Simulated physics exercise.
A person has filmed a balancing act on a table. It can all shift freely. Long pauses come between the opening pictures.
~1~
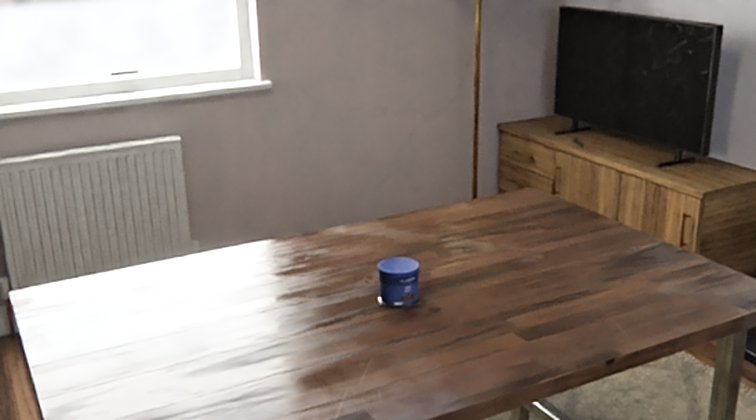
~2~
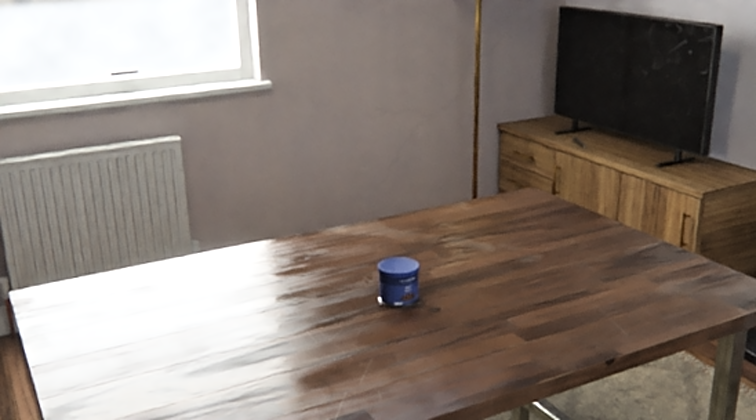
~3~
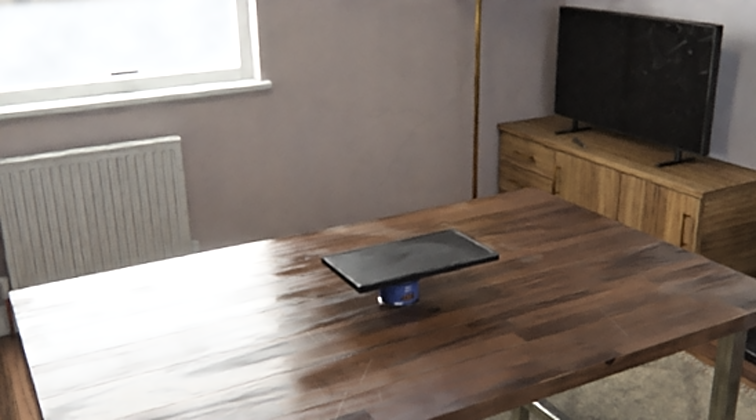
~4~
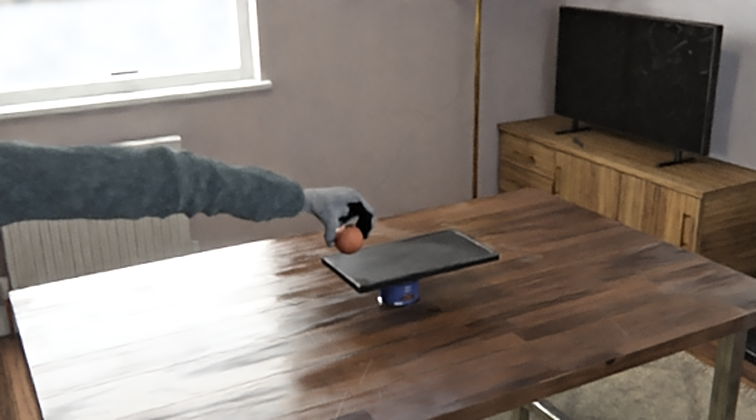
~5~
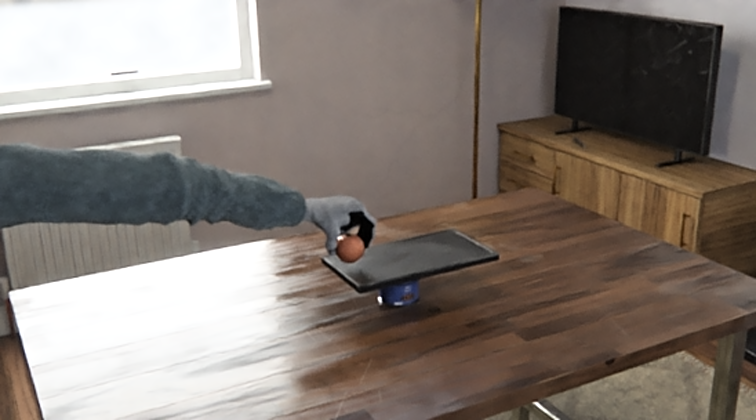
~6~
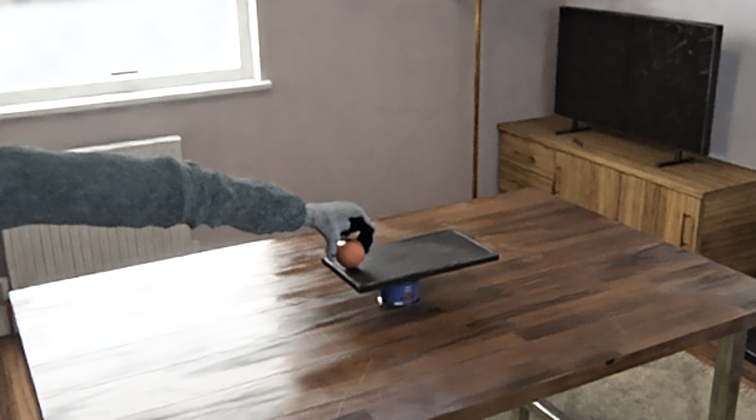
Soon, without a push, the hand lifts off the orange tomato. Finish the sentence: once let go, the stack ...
Once let go, the stack stays put.
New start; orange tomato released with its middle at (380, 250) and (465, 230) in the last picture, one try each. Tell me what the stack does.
Try one: The stack remains standing; try two: The stack collapses.
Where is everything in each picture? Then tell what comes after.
In the first picture, the last thing is not in view yet; blue tin (399, 282).
In the second picture, the last thing is not in view yet; blue tin (399, 282).
In the third picture, the last thing is not in view yet.
The fourth picture shows coming down; orange tomato (348, 239).
The fifth picture shows coming down; orange tomato (350, 248).
The sixth picture shows set down, still held; orange tomato (350, 253).
Then, 0.30 s past the last view, nothing moves.
Then, 0.70 s past the last view, orange tomato resting near (350, 254).
Finally, all 3 still in place. Final places as the last picture's camera would see them, orange tomato near (350, 254). The stack keeps its balance.
